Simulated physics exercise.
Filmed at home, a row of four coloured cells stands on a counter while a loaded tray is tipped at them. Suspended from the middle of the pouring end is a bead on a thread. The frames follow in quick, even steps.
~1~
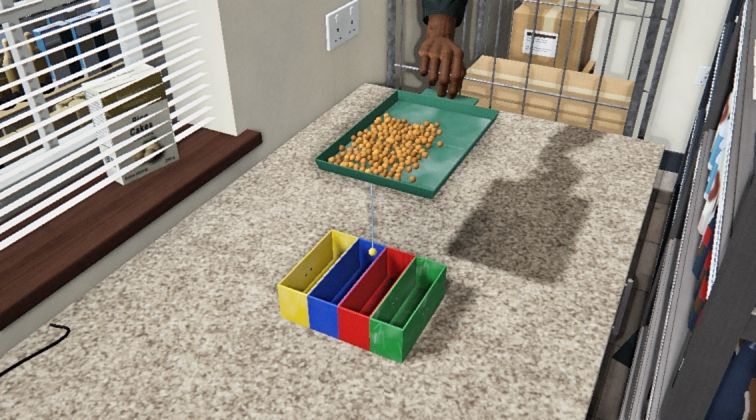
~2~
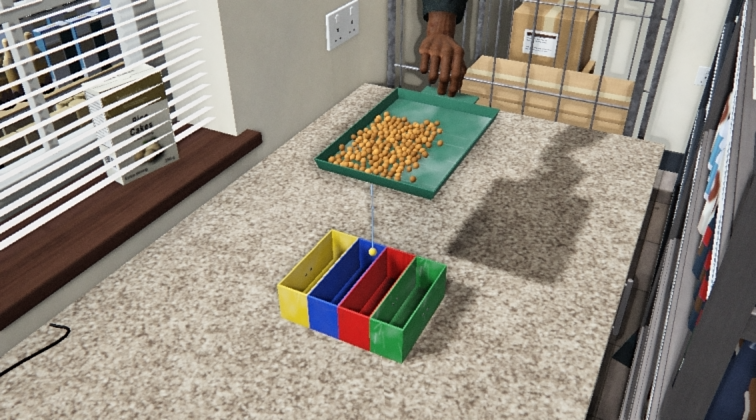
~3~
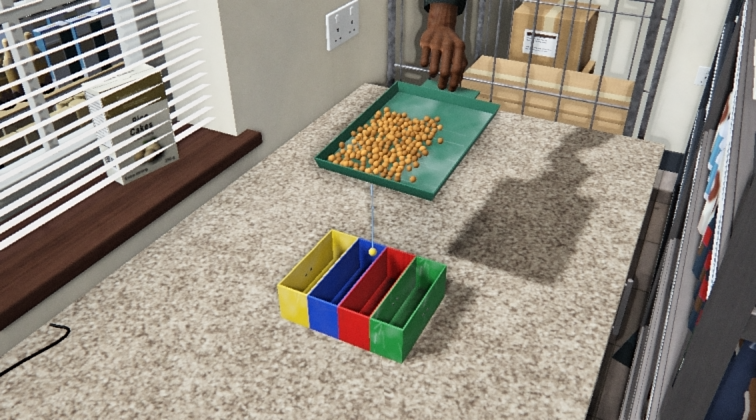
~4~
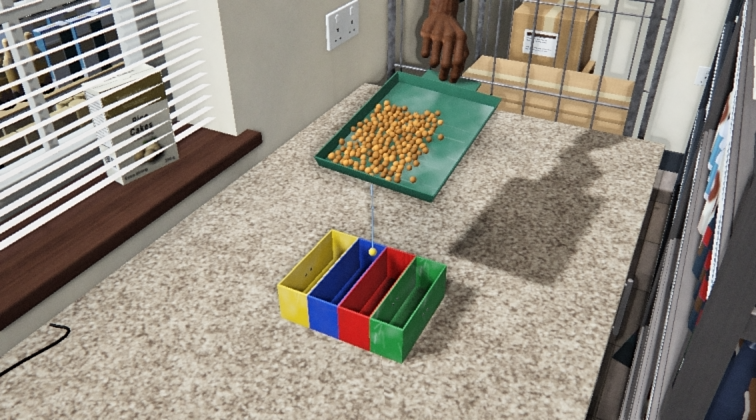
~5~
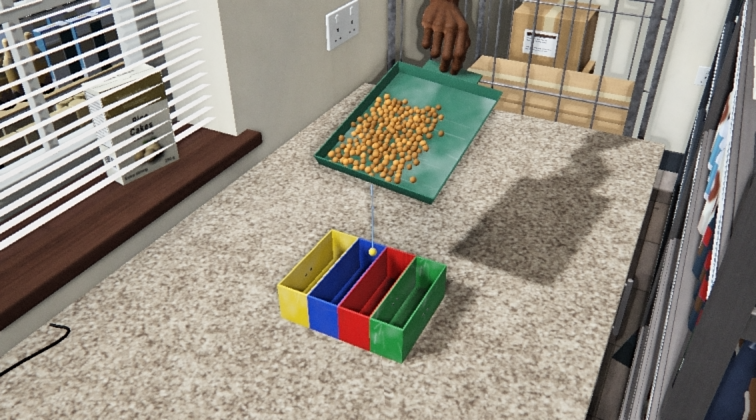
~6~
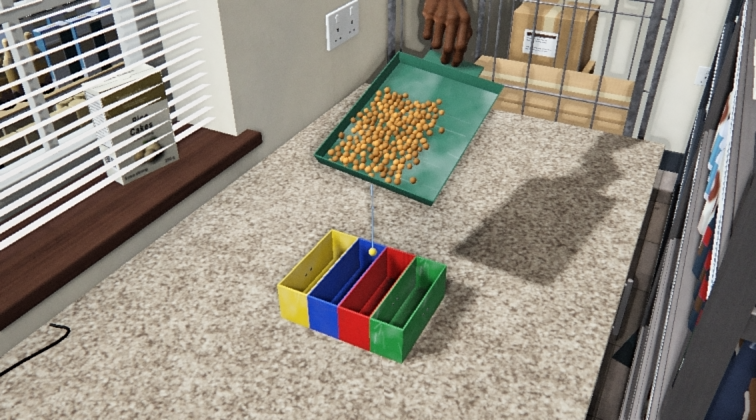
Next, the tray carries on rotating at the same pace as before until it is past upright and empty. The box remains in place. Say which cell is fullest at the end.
The green cell is fullest at the end.
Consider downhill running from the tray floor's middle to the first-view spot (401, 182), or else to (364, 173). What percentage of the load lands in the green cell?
Respectively close to 30 and 0 in a hundred.
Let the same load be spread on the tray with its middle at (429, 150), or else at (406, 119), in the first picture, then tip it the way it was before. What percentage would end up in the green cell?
First case: Around 60 %; second case: Around 60 %.
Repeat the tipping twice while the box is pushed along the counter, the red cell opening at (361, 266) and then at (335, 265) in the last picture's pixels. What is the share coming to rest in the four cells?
Close to 30 in a hundred, followed by close to 10 in a hundred.
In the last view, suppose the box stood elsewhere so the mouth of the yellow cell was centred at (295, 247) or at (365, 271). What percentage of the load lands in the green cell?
First try: Roughly 20 per cent; second try: Roughly 0 per cent.
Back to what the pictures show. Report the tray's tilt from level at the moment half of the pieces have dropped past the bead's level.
Roughly 110 degrees of tilt.
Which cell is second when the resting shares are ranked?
Second place goes to that red cell.
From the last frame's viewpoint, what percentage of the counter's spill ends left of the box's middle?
Close to 0 %.
Soon after the last picture, tray tipped steeply; nearly all on the tray; a stray few in the green cell; a stray few falling or outside the box.
A little later, tray tipped right over; most on the tray; a small part in the green cell; a small part falling or outside the box.
Later still, tray tipped past a quarter turn; about two thirds in the green cell; about a quarter in the red cell; a stray few in the blue cell; about a quarter falling or outside the box.
At rest, tray tipped past a quarter turn; about two thirds in the green cell; about a quarter in the red cell; a stray few in the blue cell; none in the yellow cell; about a quarter outside the box.
